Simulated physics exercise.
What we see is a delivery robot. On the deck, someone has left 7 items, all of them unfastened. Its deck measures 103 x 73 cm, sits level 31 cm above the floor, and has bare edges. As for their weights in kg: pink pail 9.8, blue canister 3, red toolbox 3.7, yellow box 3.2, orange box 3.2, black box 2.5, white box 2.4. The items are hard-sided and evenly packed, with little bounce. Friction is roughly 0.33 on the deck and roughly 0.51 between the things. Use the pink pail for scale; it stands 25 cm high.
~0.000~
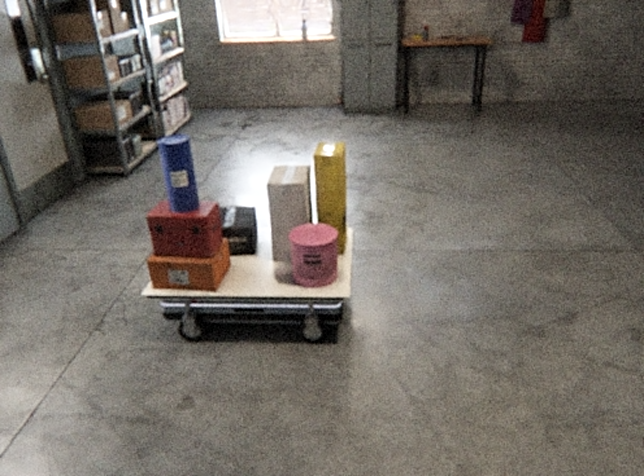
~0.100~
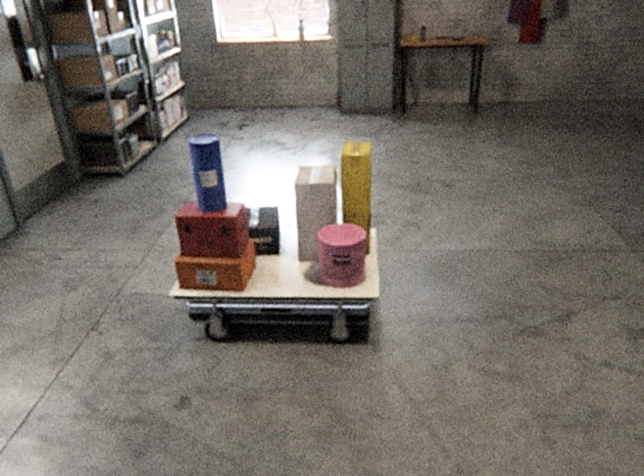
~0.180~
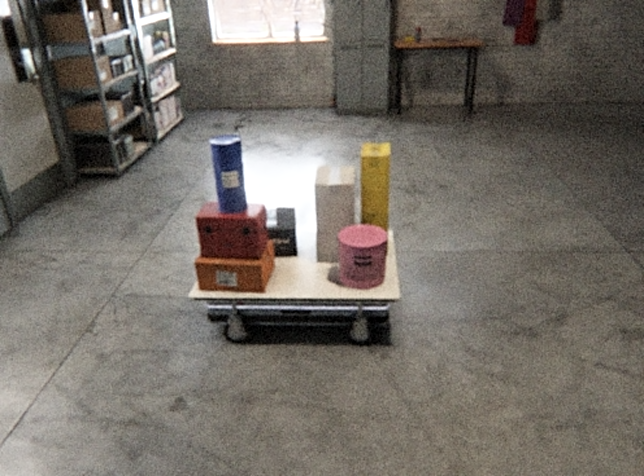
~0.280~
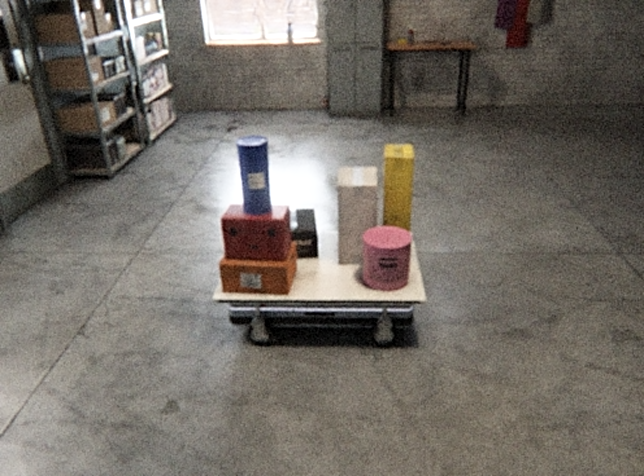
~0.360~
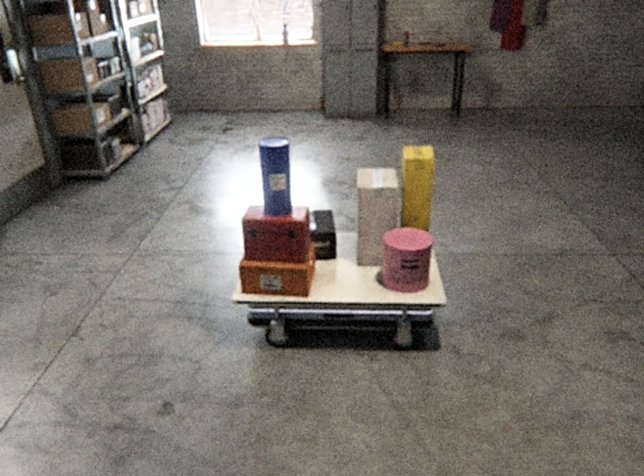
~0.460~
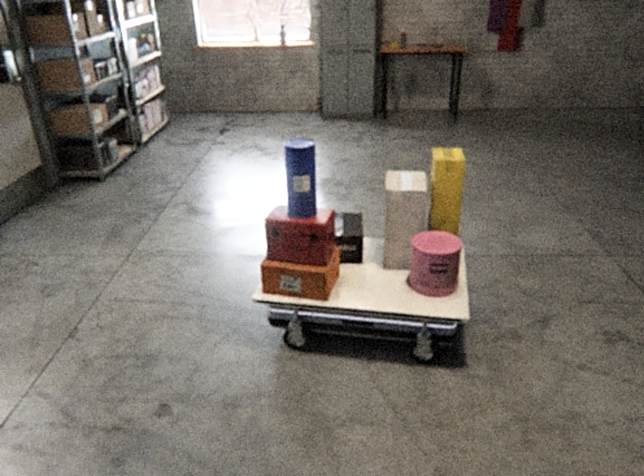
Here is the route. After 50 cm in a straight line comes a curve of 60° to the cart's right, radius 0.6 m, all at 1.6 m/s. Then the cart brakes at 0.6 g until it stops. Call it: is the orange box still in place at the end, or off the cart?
It is still in place.
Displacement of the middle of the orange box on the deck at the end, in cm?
16 cm.
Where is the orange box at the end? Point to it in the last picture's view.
Near (429, 349).
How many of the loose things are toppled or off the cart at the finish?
Total: 4.
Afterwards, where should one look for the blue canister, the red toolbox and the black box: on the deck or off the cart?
Blue canister: Stays in bounds; red toolbox: Stays in bounds; black box: Goes out of bounds.
Around 0.76 s, cart has run 122 cm, turned 53°; yellow box and white box now off the cart; orange box shifted 2 cm near (355, 286); pink pail shifted 57 cm.
Around 1.16 s, cart has run 165 cm, turned 60°; pink pail and black box now off the cart; orange box shifted 8 cm near (417, 338); blue canister shifted 9 cm.
Finally (1.7 s), off the cart, pink pail, yellow box, black box and white box; not toppled but over 10 cm from the start, blue canister, red toolbox and orange box. In the last view, orange box near (429, 349).
